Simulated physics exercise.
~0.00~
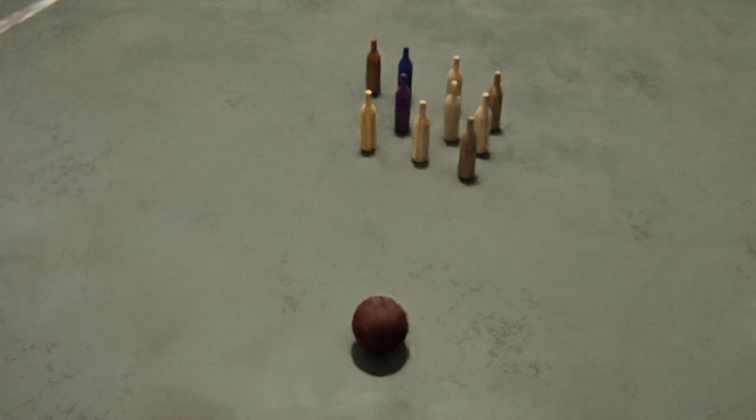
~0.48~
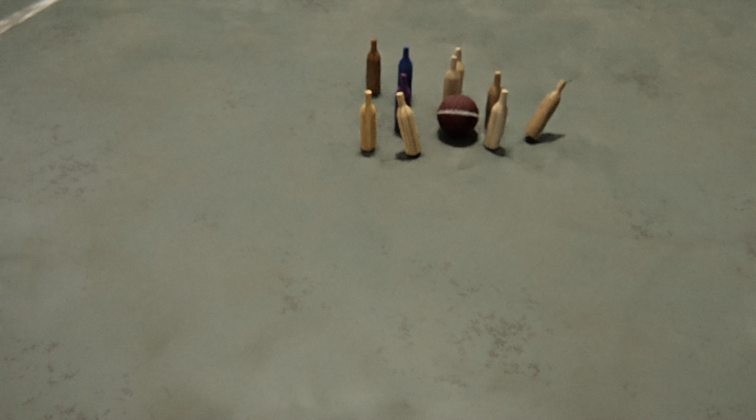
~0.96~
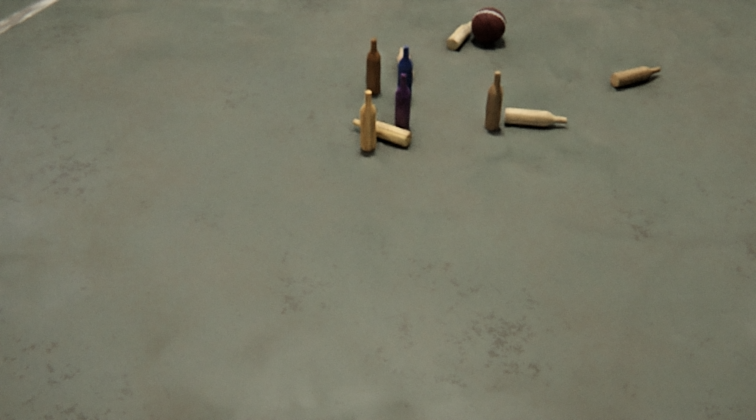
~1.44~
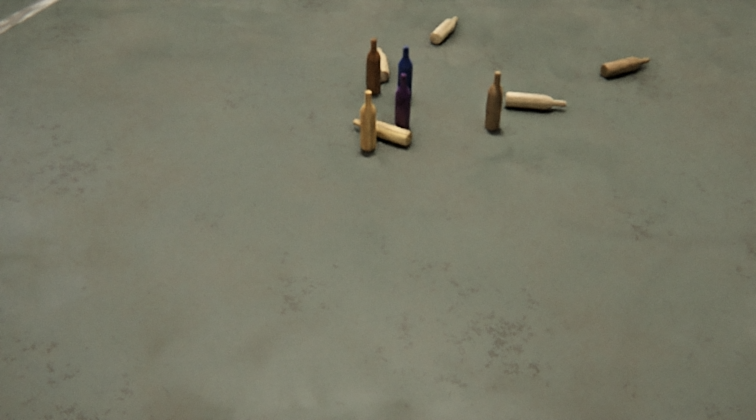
Dark red ball rolling into a cluster of wooden bottle-shaped skittles, toppling half and leaving five standing, including blue and purple ones.
